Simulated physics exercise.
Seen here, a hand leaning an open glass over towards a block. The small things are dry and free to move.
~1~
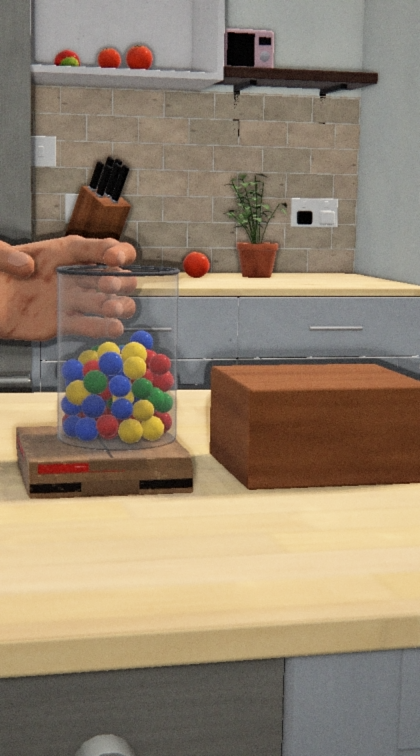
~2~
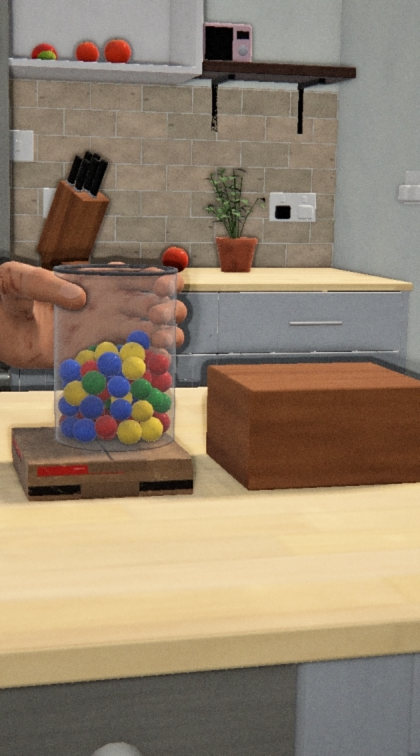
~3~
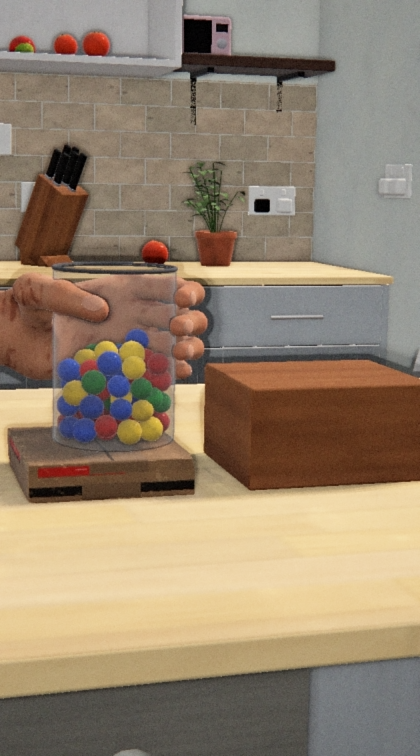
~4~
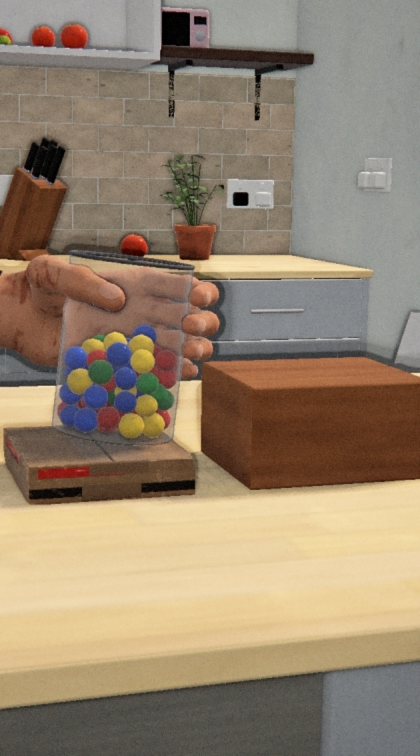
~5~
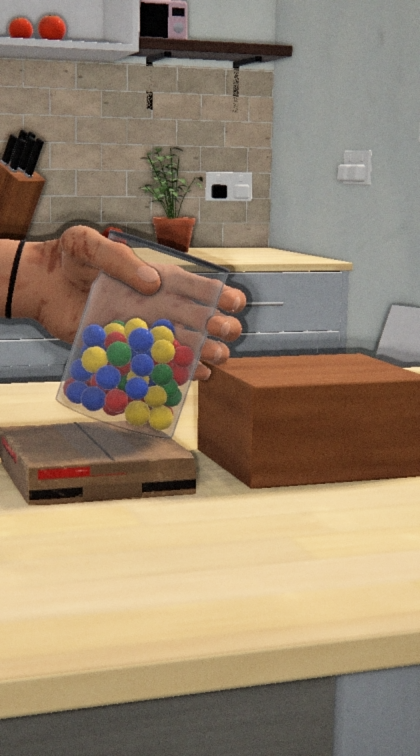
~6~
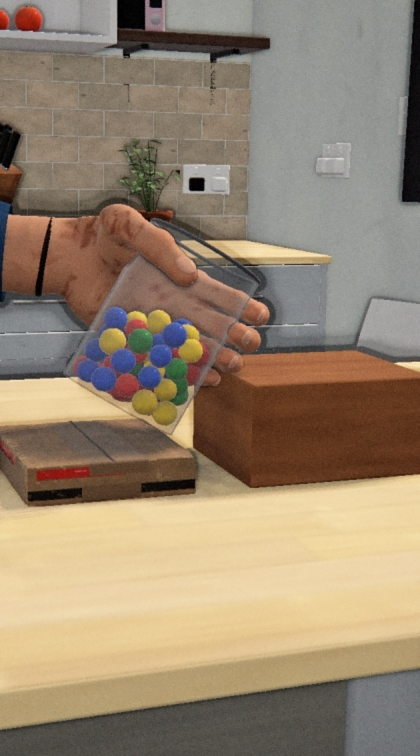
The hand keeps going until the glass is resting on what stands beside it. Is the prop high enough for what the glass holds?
Once it rests there, the filling stays inside.
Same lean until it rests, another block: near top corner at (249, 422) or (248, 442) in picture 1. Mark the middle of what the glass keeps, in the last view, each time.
Around (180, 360) in the first try, (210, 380) in the second.
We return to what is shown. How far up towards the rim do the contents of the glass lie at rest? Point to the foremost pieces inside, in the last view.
At about (198, 337).
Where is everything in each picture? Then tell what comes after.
In the first frame, glass at (118, 354), half full of gumballs; block at (316, 422), reaching half way up the glass.
In the second frame, glass at (115, 354), upright; rim at (174, 270); top of the contents at (113, 365).
In the third frame, glass at (114, 353), upright; rim at (174, 268); block at (313, 420).
In the fourth frame, glass at (123, 346), leaning 6°; rim at (190, 267); top of the contents at (119, 356).
In the fifth frame, glass at (142, 334), leaning 19°; rim at (223, 271); block at (310, 416).
In the sixth frame, glass at (162, 327), leaning 31°; rim at (253, 283); block at (308, 414), reaching half way up the glass.
Then, 0.13 s past the last view, the glass leans 39°; everything is still inside.
Then, 0.27 s past the last view, the glass rests on the block at 41°; everything is still inside.
Finally, the glass rests on the block at 41°; everything is still inside.
